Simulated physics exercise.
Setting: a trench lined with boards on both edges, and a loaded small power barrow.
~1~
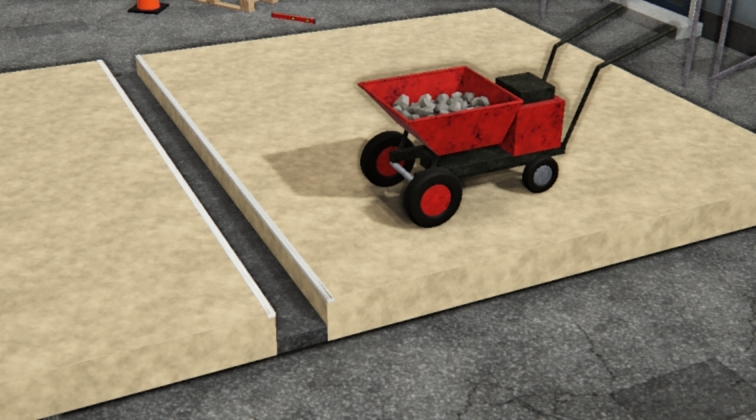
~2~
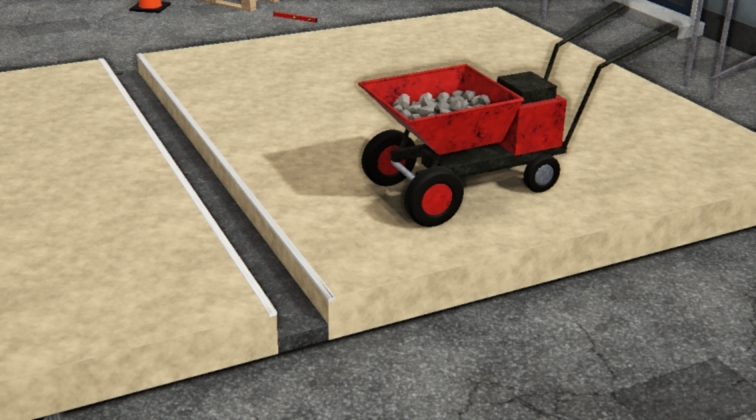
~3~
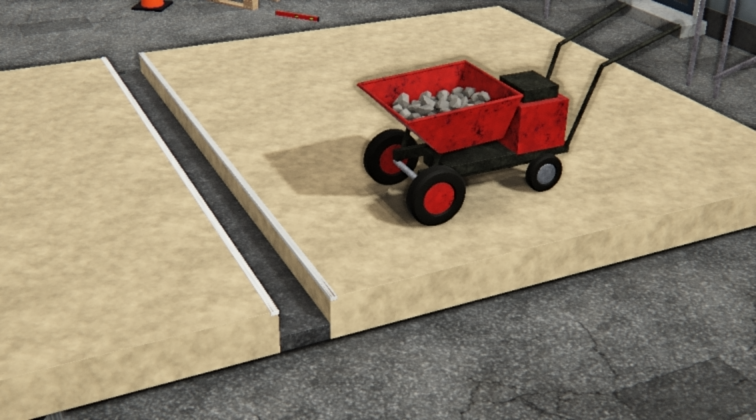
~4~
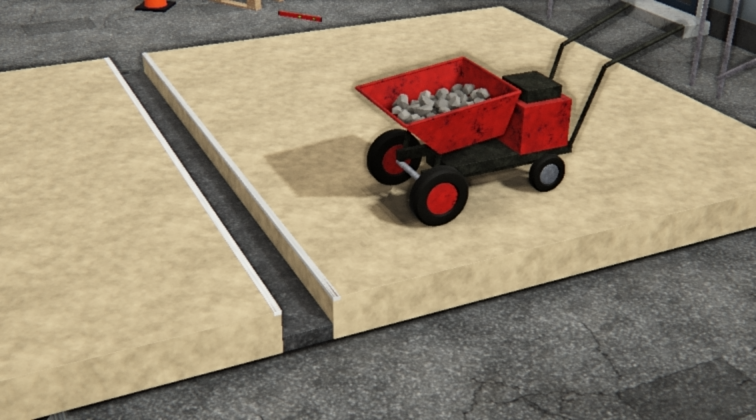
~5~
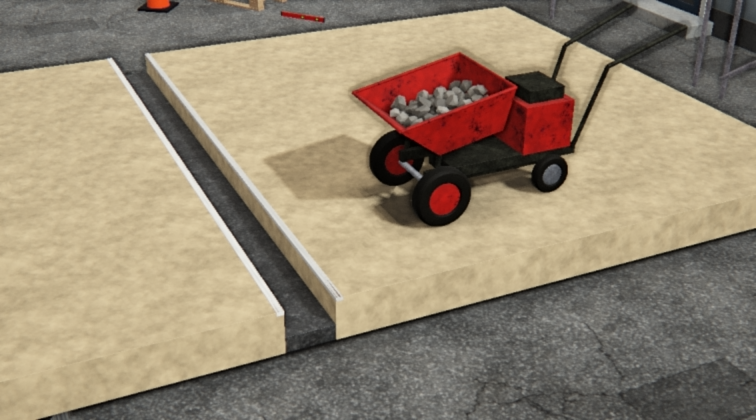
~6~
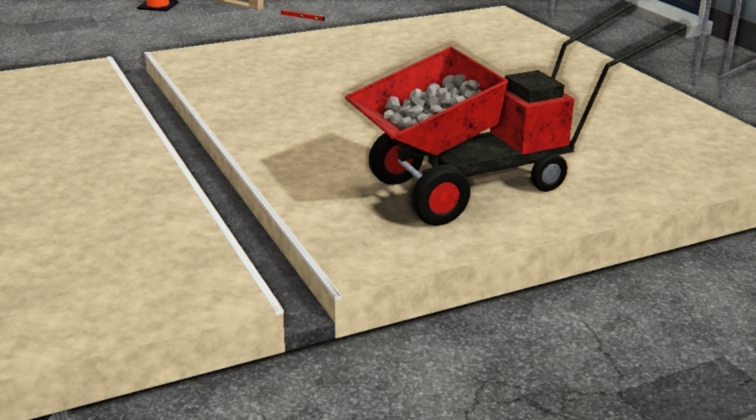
A red power barrow with black wheels and handles stands right of centre on a pale raised slab, seen from above at an angle, with dark grey paving around it. Grey broken stones fill its skip, a narrow board-edged trench crosses the slab to the left, and an orange cone sits at the upper left. The skip starts level and slowly tips leftward, its front lip lowering slightly, while the wheels stay nearly still and the view drifts very slightly.
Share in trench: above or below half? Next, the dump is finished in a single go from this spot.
The trench will most likely get the lesser share of it.
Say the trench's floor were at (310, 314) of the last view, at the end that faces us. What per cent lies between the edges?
Estimate: Approx. 20 %.
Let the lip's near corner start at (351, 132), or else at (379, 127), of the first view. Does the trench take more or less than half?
First spot the bulk of it, second spot the bulk of it.
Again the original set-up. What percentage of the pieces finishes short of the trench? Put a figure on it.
I'd estimate about 65 per cent of the load.
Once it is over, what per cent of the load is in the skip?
It comes to about 10 percent.
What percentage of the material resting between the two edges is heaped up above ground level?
Estimate: Near 0 in a hundred.
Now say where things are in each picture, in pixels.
The first picture shows lip of the skip at (408, 122), level; top of the load at (456, 109), broken stones; first edge of the trench at (312, 275); far edge at (255, 288), the trench under half as wide as the skip, and about half as deep as wide.
The second picture shows lip of the skip at (409, 122), level; top of the load at (457, 108).
The third picture shows lip of the skip at (407, 123), tipped barely; top of the load at (457, 105).
The fourth picture shows lip of the skip at (405, 127), tipped a little; top of the load at (456, 104).
The fifth picture shows lip of the skip at (401, 132), tipped a little; top of the load at (472, 92).
The sixth picture shows lip of the skip at (393, 137), tipped clearly; top of the load at (471, 94); first edge of the trench at (320, 272); far edge at (263, 285).
Soon, skip tipped steeply; all in the skip.
A while on, skip tipped steeply; nearly all in the skip; a small part short of the trench; a stray few falling.
Towards the end, skip tipped right over; a small part in the skip; about two thirds short of the trench; about a quarter in or heaped over the trench.
Finally, skip tipped right over; a small part in the skip; about two thirds short of the trench; about a quarter in or heaped over the trench; none beyond it.
